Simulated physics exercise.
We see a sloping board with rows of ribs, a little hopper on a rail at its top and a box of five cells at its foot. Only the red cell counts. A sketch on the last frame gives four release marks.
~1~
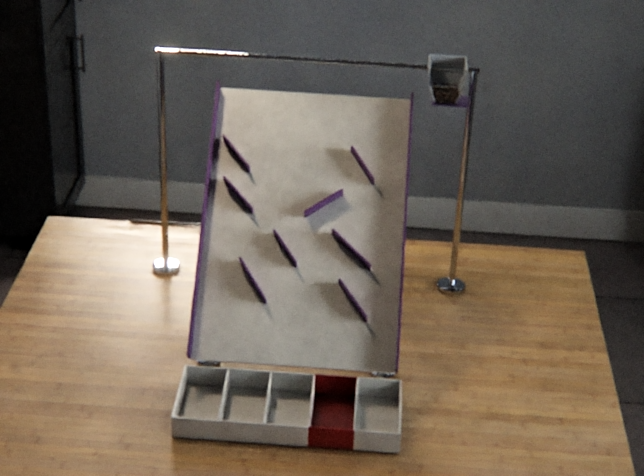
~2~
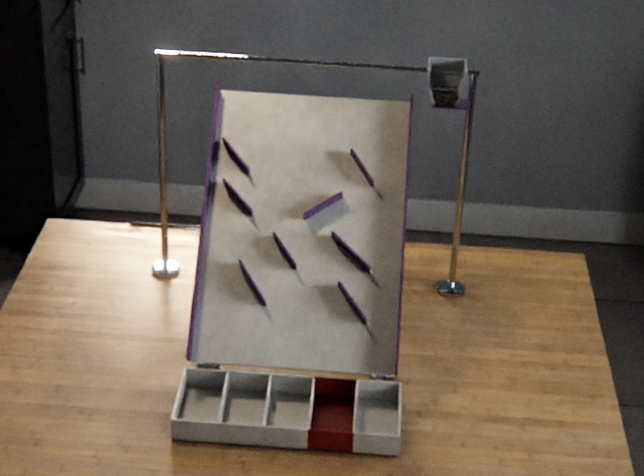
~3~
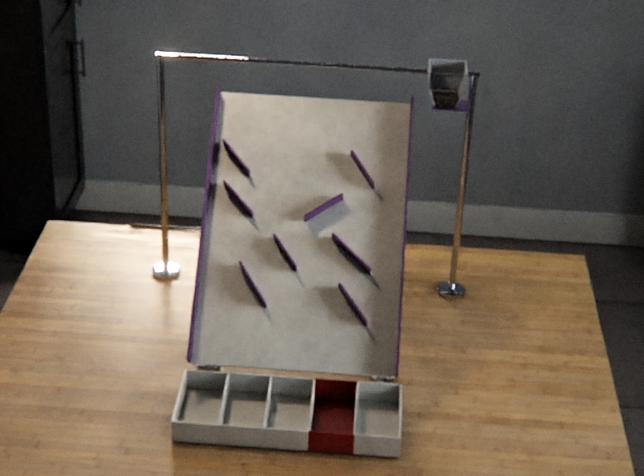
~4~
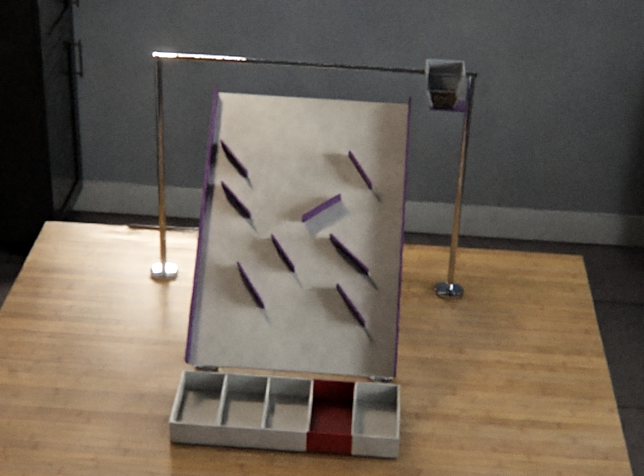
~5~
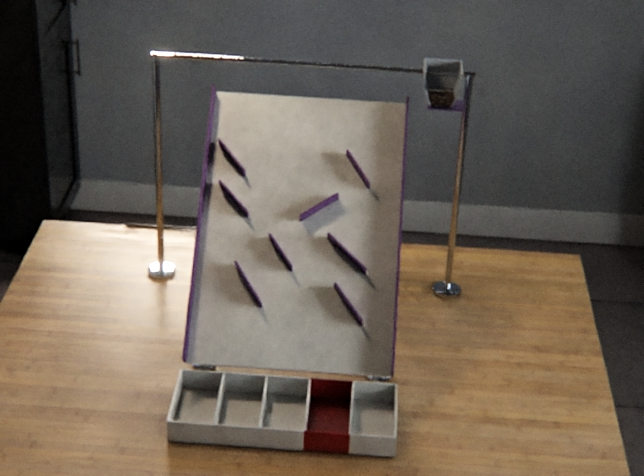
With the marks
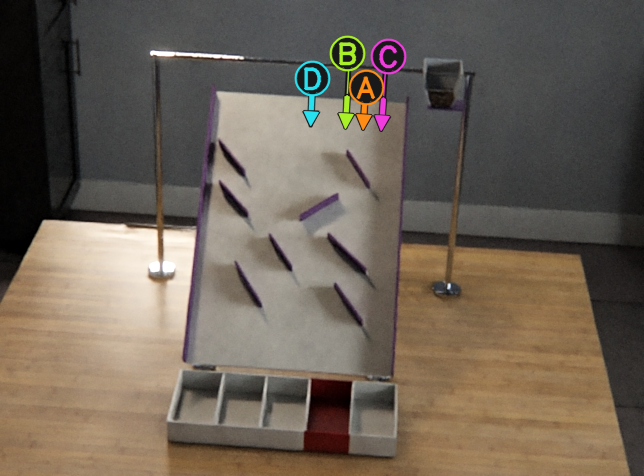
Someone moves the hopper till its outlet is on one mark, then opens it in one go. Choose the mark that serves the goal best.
Mark D does it best.
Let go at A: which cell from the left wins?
The fifth.
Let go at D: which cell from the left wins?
The fourth.
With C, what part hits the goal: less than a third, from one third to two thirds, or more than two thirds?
It is less than a third.
On the marked copy, mark A meets the board at (363, 124); mark B meets the board at (345, 123); mark C meets the board at (381, 125); mark D meets the board at (310, 120).
With A, a small share in the red cell, close to a third in other cells, close to half outside the box.
With B, a small share in the red cell, close to a third in other cells, close to half outside the box.
With C, a small share in the red cell, close to half in other cells, close to a third outside the box.
With D, close to a third in the red cell, close to a quarter in other cells, close to half outside the box.
